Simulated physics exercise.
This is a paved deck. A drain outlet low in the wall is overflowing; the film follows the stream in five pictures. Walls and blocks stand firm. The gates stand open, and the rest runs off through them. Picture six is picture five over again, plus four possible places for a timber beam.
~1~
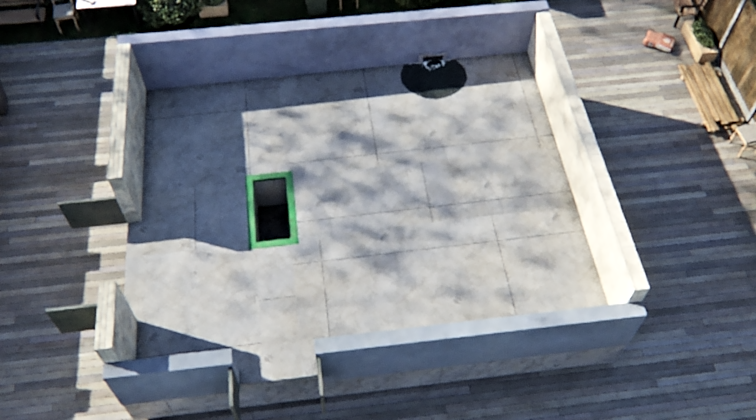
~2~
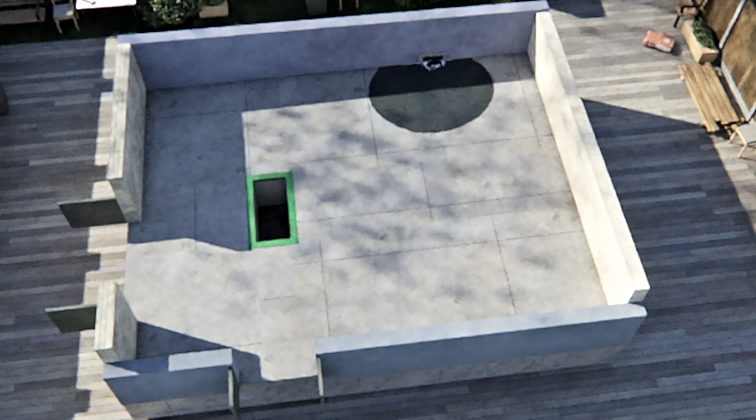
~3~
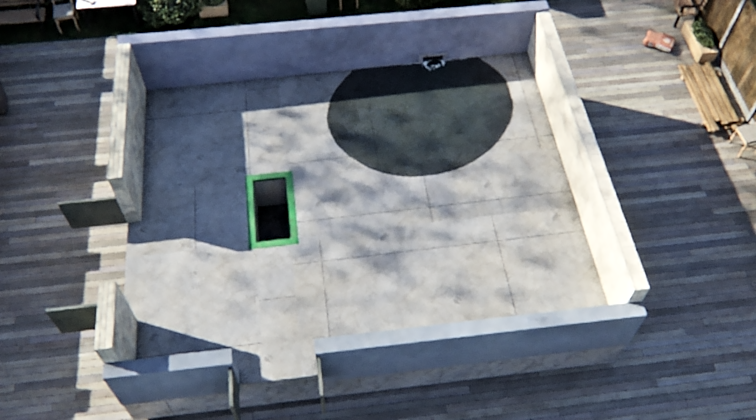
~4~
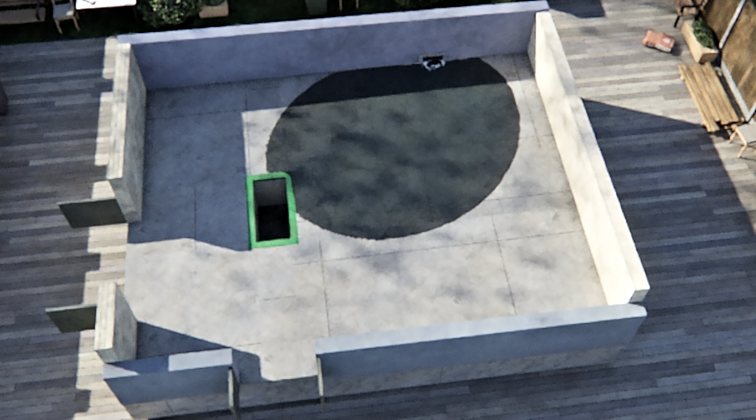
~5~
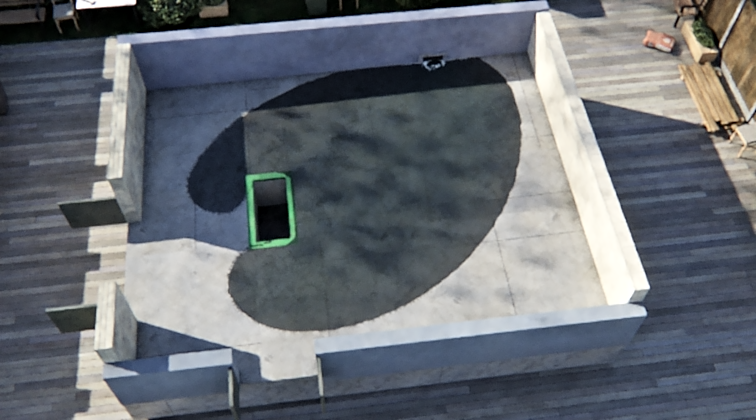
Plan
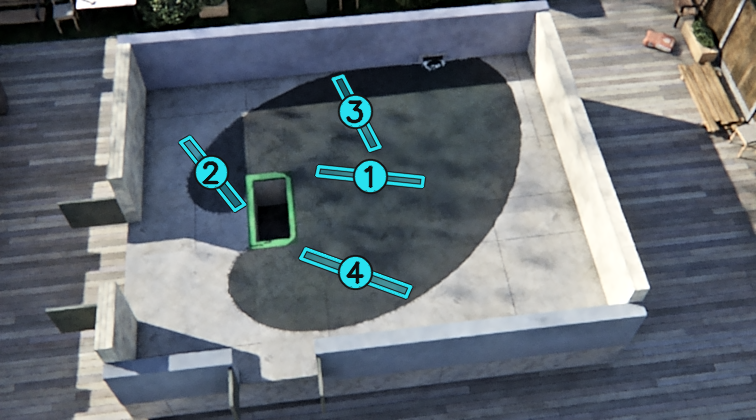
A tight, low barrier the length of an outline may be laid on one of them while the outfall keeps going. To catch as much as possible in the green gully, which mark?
It is 4.
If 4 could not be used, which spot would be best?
That is spot 2.
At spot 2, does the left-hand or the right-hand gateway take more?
The left gate.
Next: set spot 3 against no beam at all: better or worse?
Spot 3 is worse.
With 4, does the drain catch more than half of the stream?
Yes, it does.
On the marked copy, 1 from (317, 171) to (422, 181); 2 from (185, 139) to (239, 207); 3 from (338, 77) to (374, 148); 4 from (303, 253) to (408, 291).
For spot 1, about 15 % of the stream runs into the green gully, about 84 % out by the gates.
For spot 2, about 42 % of the stream runs into the green gully, about 58 % out by the gates.
For spot 3, about 15 % of the stream runs into the green gully, about 84 % out by the gates.
For spot 4, about 59 % of the stream runs into the green gully, about 40 % out by the gates.
